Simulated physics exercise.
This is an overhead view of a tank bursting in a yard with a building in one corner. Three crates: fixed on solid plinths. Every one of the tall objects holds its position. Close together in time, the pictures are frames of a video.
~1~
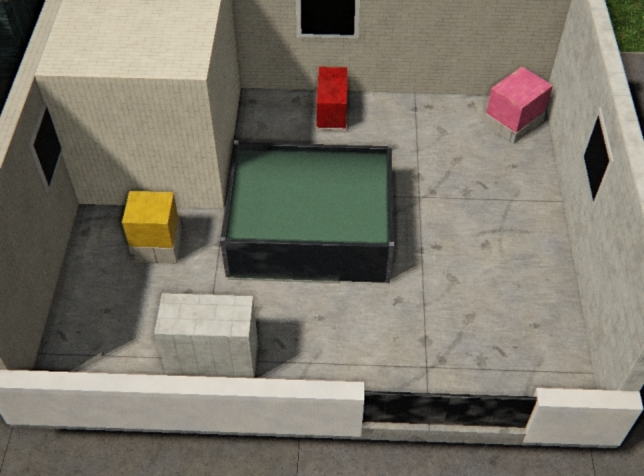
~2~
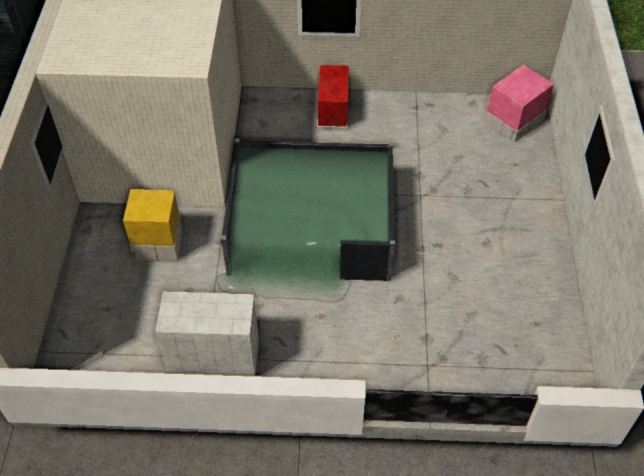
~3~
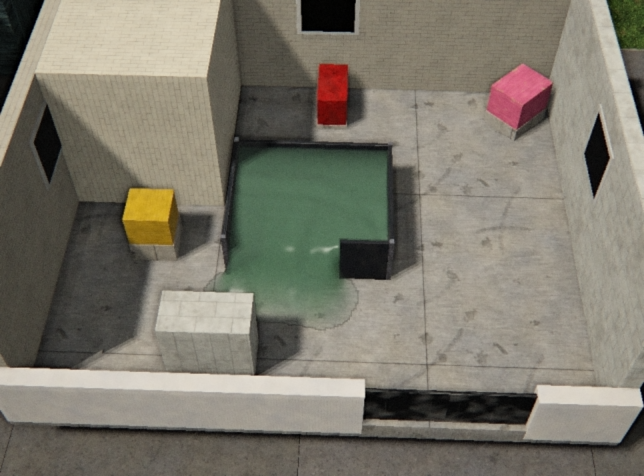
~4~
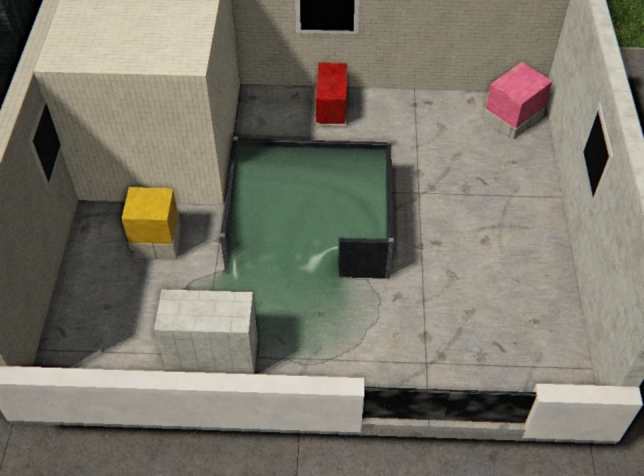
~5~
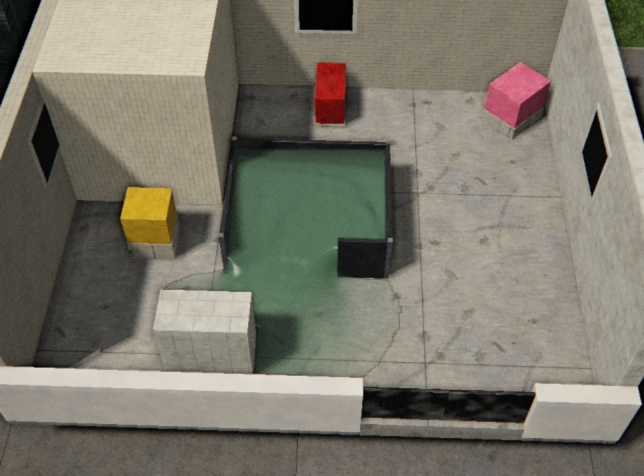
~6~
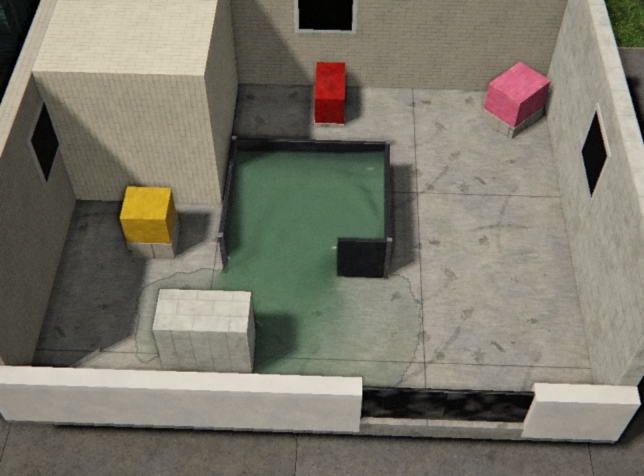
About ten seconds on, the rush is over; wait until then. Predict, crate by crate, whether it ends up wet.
As I see it, the pink crate remains moisture-free; the yellow crate remains moisture-free; the red crate picks up moisture.
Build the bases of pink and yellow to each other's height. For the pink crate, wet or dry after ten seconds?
The pink crate is spared.
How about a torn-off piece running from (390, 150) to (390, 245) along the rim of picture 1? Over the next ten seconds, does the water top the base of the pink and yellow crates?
The pink one is reached; the yellow one is untouched.
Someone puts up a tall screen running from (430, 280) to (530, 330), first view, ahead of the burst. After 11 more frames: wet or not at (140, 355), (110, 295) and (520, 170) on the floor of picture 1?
One by one: Soaked, soaked, spared.
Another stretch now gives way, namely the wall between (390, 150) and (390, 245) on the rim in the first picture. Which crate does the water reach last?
That would be the yellow crate, reached last.
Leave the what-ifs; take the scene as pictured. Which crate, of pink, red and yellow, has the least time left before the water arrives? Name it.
It's the one in yellow.
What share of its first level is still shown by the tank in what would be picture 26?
It comes to some 26 percent.
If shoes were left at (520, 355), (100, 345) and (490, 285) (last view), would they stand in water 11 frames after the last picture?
Status per point, in sequence: Waterlogged, then waterlogged, then unwetted.
A moment on, water covers 30 % of the floor; the pink crate not reached, the yellow crate not reached, the red crate not reached.
Next, water covers 40 % of the floor; the pink crate not reached, the yellow crate water round its plinth, the red crate not reached.
Then, water covers 60 % of the floor; the pink crate not reached, the yellow crate water round its plinth, the red crate not reached.
Later, water covers 90 % of the floor; the pink crate water round its plinth, the yellow crate water round its plinth, the red crate water round its plinth.
In the end, water covers 100 % of the floor; the pink crate stayed above the water, the yellow crate stayed above the water, the red crate was topped.
